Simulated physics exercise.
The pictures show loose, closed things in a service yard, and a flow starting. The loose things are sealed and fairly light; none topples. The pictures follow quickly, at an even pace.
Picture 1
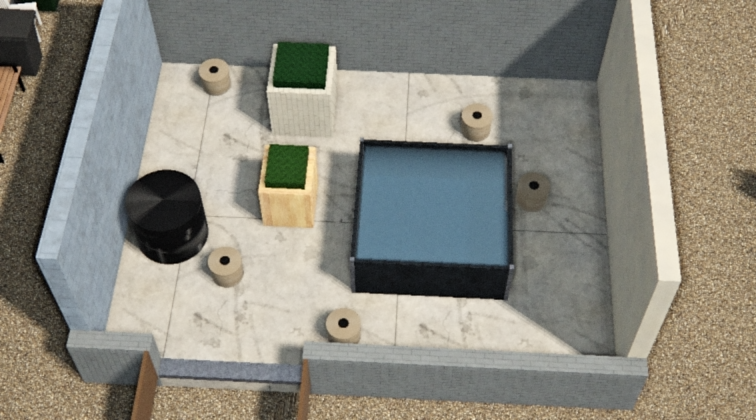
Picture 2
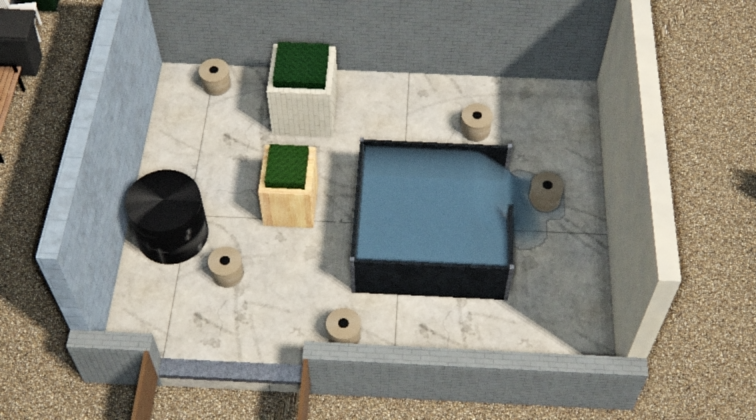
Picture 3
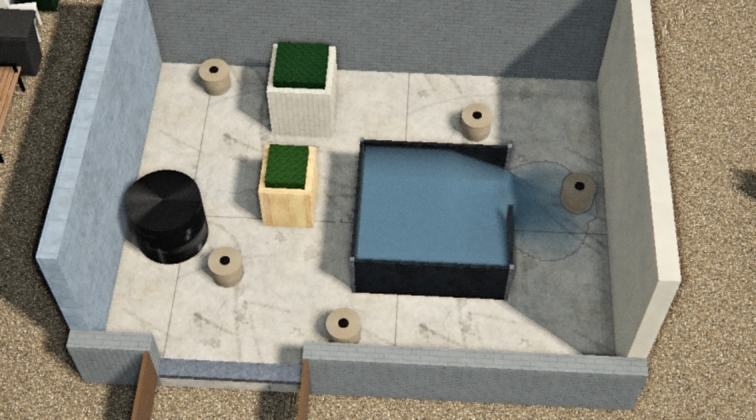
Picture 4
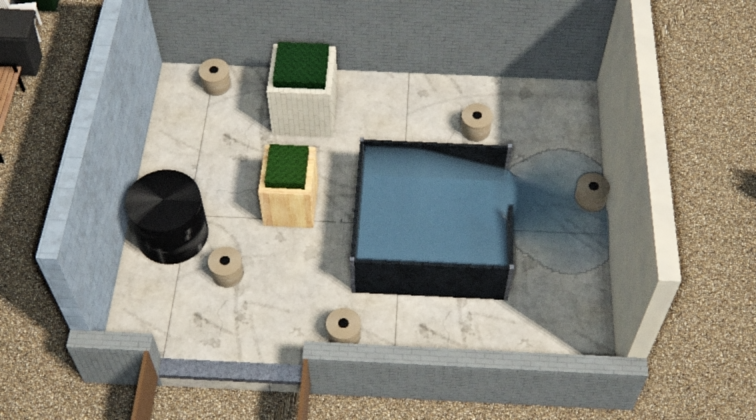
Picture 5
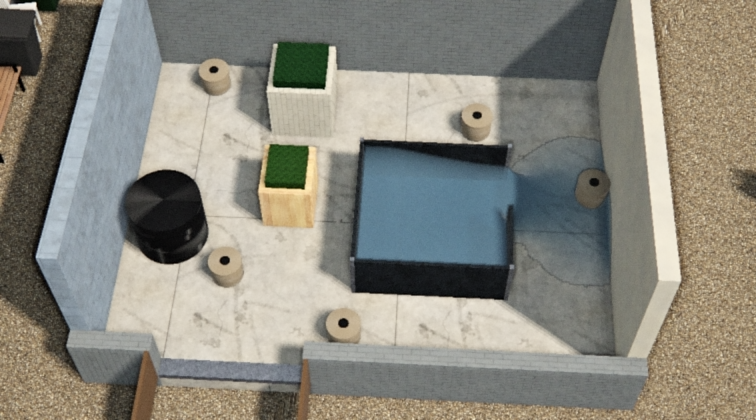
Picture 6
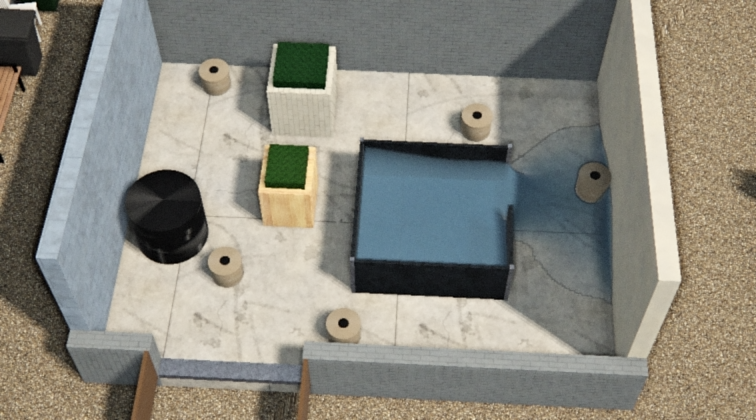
A big open-topped tank of blue water let a stream out through its right side, and the flow pushed a small tan tub right toward the pale wall while the other objects stayed put.
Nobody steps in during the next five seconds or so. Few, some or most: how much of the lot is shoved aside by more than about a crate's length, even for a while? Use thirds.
Share: At least two thirds.
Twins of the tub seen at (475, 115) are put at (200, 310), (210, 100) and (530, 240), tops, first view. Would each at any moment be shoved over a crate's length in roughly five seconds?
One after the other: Moved that far, under that, not that far.
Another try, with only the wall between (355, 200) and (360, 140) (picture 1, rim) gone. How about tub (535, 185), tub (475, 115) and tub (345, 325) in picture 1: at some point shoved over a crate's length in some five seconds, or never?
One after the other: Short of that, short of that, swept aside.
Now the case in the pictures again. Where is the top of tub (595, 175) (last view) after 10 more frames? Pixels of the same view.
At about (522, 68).
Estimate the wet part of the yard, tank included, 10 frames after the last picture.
About 40 per cent.
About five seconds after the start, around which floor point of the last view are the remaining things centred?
Roughly at (253, 199).
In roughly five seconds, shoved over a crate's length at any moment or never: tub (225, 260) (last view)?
For that one: Not that far.
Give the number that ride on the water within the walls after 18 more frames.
That makes 1.
A moment on, 1 of 5 are well off their spots; 1 afloat.
Next, 1 of 5 are well off their spots; 1 afloat.
Later, 3 of 5 are well off their spots; 1 afloat.
In the end, 4 of 5 are well off their spots, and 4 have been at some point; 5 afloat.
